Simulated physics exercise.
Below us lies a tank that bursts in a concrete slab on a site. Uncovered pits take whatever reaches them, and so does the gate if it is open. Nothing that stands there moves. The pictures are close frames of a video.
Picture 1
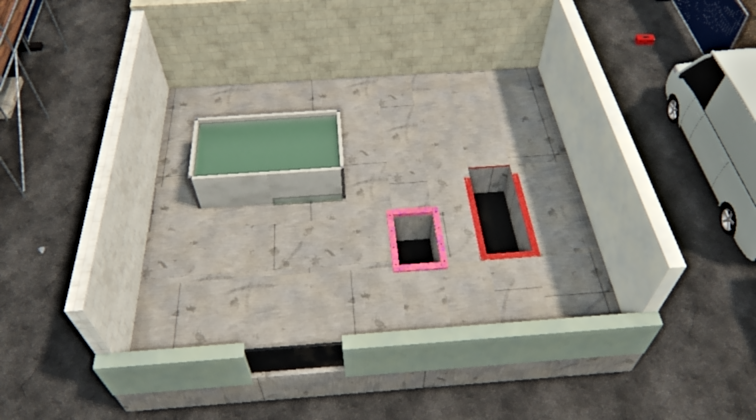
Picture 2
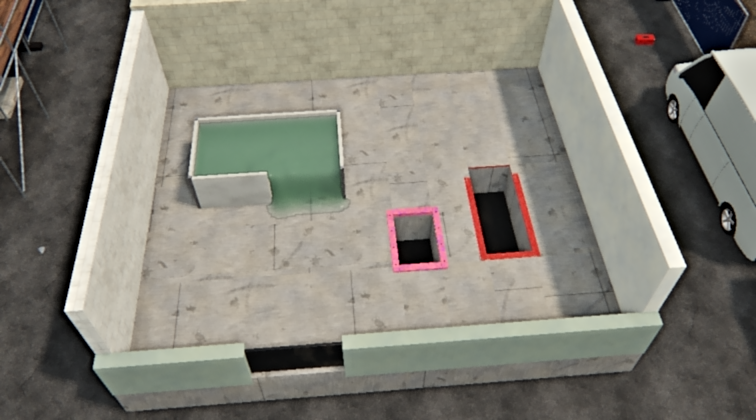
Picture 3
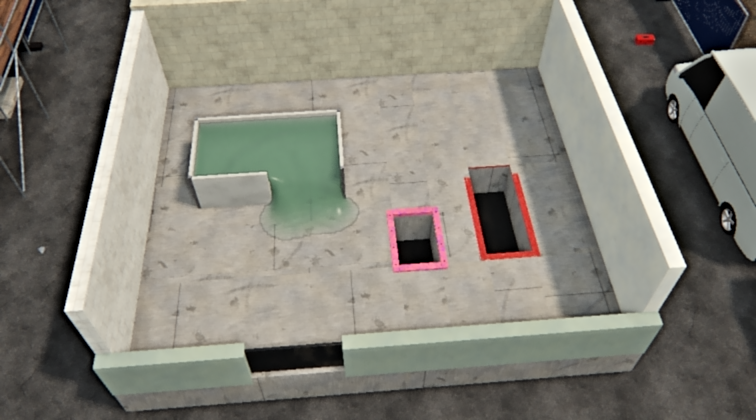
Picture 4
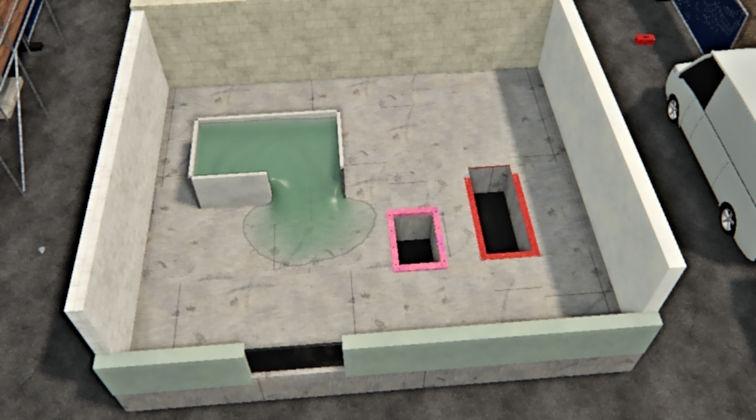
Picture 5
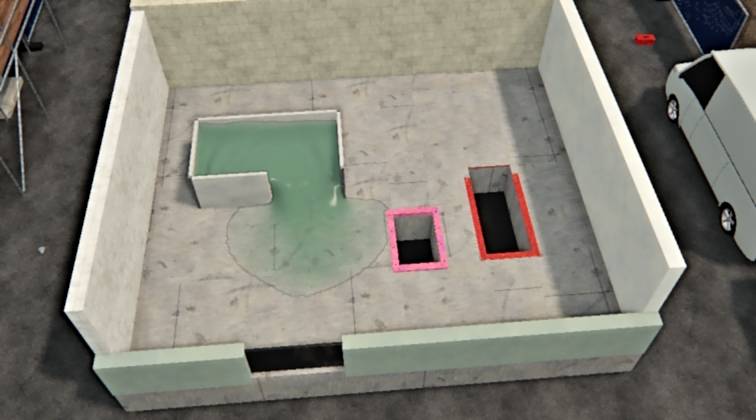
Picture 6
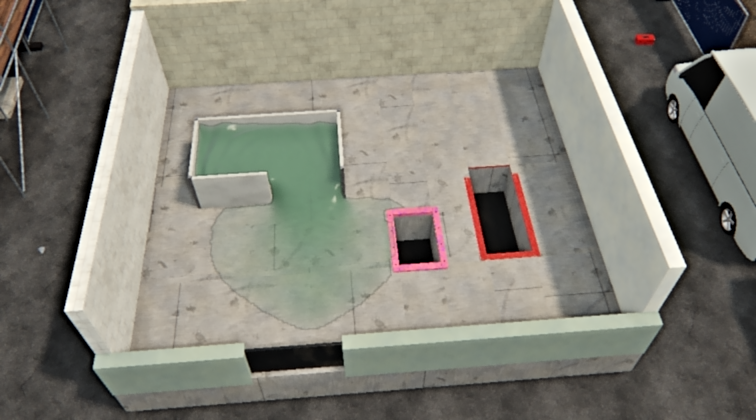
In the video, green water sits in a raised tank on a walled concrete slab, then pours through a gap in its front wall and spreads across the floor, reaching the edge of a pink-rimmed square opening.
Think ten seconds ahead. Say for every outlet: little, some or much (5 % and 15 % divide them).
One by one: The gate takes less than 5 %; the red pit takes from 5 to 15 %; the pink pit takes from 5 to 15 %.
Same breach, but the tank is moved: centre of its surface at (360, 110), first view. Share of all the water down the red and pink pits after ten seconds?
In per cent: Red 25, pink 35.
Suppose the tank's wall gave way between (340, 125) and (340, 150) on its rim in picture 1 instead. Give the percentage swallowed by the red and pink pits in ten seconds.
Parts in a hundred: Red 35, pink 4.
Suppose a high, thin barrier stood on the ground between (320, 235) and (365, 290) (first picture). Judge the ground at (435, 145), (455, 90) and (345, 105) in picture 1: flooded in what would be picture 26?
In that order: No water, clear, free of water.
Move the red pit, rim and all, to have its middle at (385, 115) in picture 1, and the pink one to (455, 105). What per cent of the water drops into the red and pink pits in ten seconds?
Parts in a hundred: Red 4, pink 2.
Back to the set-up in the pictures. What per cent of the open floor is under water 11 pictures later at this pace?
Close to 25 %.
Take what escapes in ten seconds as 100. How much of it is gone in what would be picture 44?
About 55 per cent.
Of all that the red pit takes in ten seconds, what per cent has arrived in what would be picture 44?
Roughly 30 per cent.
A moment on, water covers 25 % of the floor; the gate 0 %, the red pit 0 %, the pink pit 1 %.
Next, water covers 25 % of the floor; the gate 0 %, the red pit 0 %, the pink pit 4 %.
Then, water covers 40 % of the floor; the gate 0 %, the red pit 0 %, the pink pit 6 %.
Later, water covers 65 % of the floor; the gate 0 %, the red pit 3 %, the pink pit 7 %.
In the end, water covers 85 % of the floor; the gate 0 %, the red pit 11 %, the pink pit 8 %.
